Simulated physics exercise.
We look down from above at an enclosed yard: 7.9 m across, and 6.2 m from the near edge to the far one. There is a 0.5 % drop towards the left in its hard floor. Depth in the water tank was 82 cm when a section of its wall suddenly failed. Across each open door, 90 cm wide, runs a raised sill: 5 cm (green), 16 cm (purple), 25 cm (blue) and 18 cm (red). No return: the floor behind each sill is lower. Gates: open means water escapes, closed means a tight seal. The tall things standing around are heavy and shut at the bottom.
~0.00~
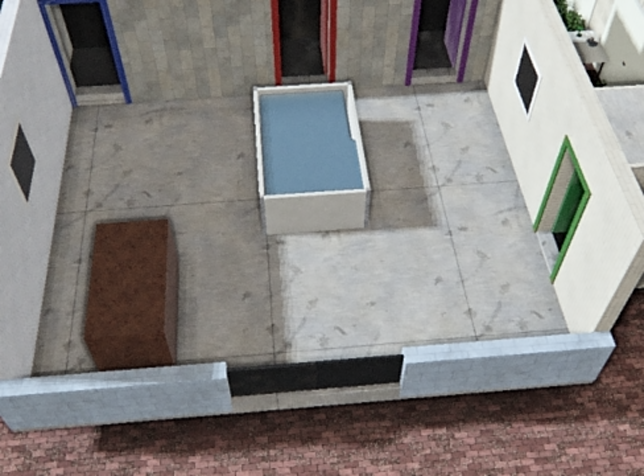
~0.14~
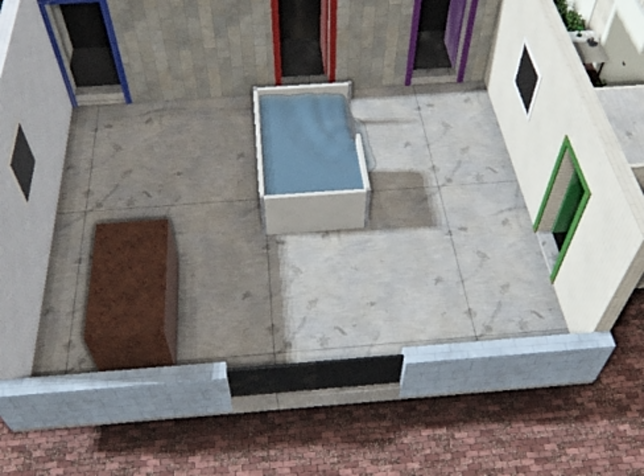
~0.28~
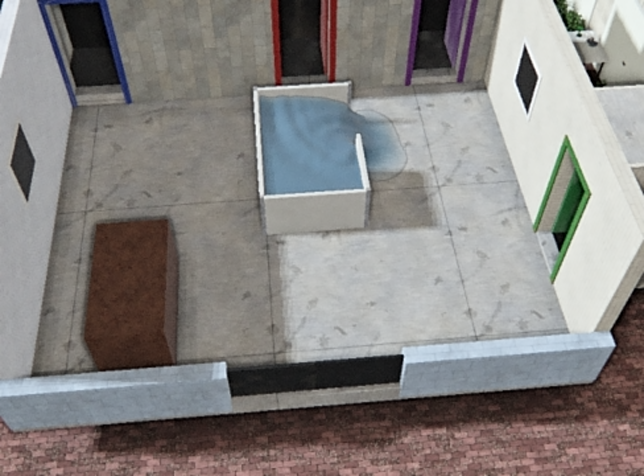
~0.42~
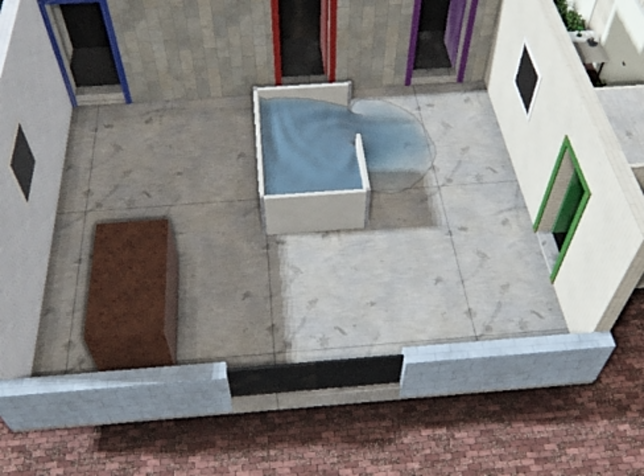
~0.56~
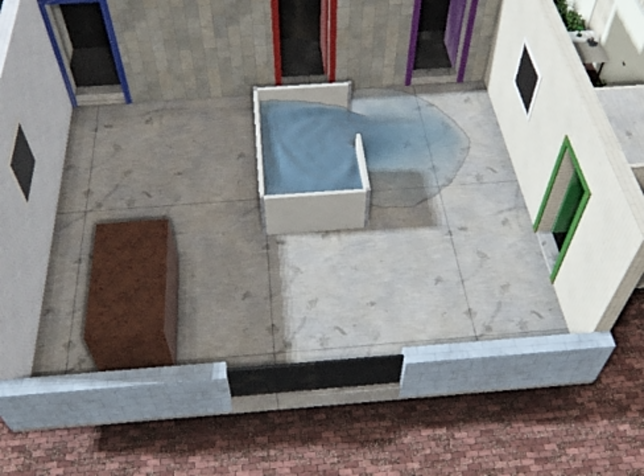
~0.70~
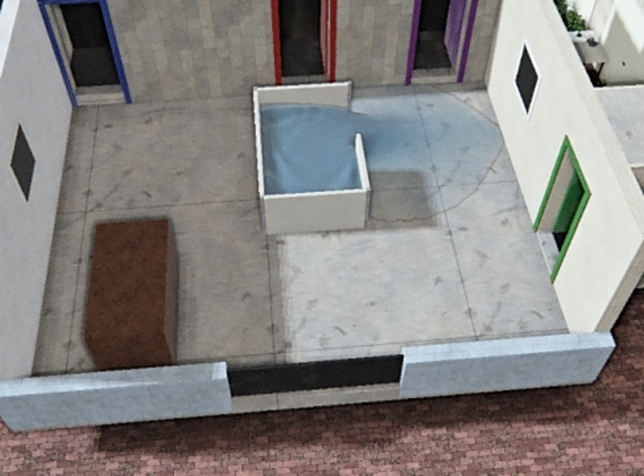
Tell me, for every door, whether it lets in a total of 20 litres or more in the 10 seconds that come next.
For every door: The green door does; the purple door does; the blue door does not; the red door does not.
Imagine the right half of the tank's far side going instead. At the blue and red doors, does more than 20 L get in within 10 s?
Blue: Within the limit; red: Exceeding the limit.
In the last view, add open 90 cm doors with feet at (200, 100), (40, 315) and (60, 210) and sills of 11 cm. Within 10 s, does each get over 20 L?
In sequence the answers are less than that, less than that and less than that.
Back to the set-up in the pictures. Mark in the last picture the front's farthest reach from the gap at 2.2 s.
That's around (558, 326) in the last picture.
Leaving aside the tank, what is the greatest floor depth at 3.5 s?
Depth max: Approx. 26 cm.
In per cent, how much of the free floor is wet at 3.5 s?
I'd guess around 40 %.
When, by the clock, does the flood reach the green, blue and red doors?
Doors: Green 1.6 s / blue 5.5 s / red 2.2 s.
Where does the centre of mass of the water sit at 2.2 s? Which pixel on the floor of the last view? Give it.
Its balance point lies near (383, 155).
After 1.4 s water covers 20 % of the floor and is deepest (61 cm) near (477, 81); green door not reached, purple door 26 cm at the sill, 0 L in, blue door not reached, red door not reached.
After 2.2 s water covers 25 % of the floor and is deepest (44 cm) near (459, 82); green door 9 cm at the sill, 2 L in, purple door 34 cm at the sill, 41 L in, blue door not reached, red door 2 cm at the sill, 0 L in.
After 3.5 s water covers 40 % of the floor and is deepest (26 cm) near (413, 85); green door 10 cm at the sill, 11 L in, purple door 24 cm at the sill, 134 L in, blue door not reached, red door 3 cm at the sill, 0 L in.
After 6.0 s water covers 70 % of the floor and is deepest (19 cm) near (477, 81); green door 7 cm at the sill, 29 L in, purple door 16 cm at the sill, 163 L in, blue door 3 cm at the sill, 0 L in, red door 5 cm at the sill, 0 L in.
After 10.0 s water covers 100 % of the floor and is deepest (14 cm) near (183, 368); green door 8 cm at the sill, 47 L in, purple door 8 cm at the sill, 164 L in, blue door 9 cm at the sill, 0 L in, red door 4 cm at the sill, 0 L in.
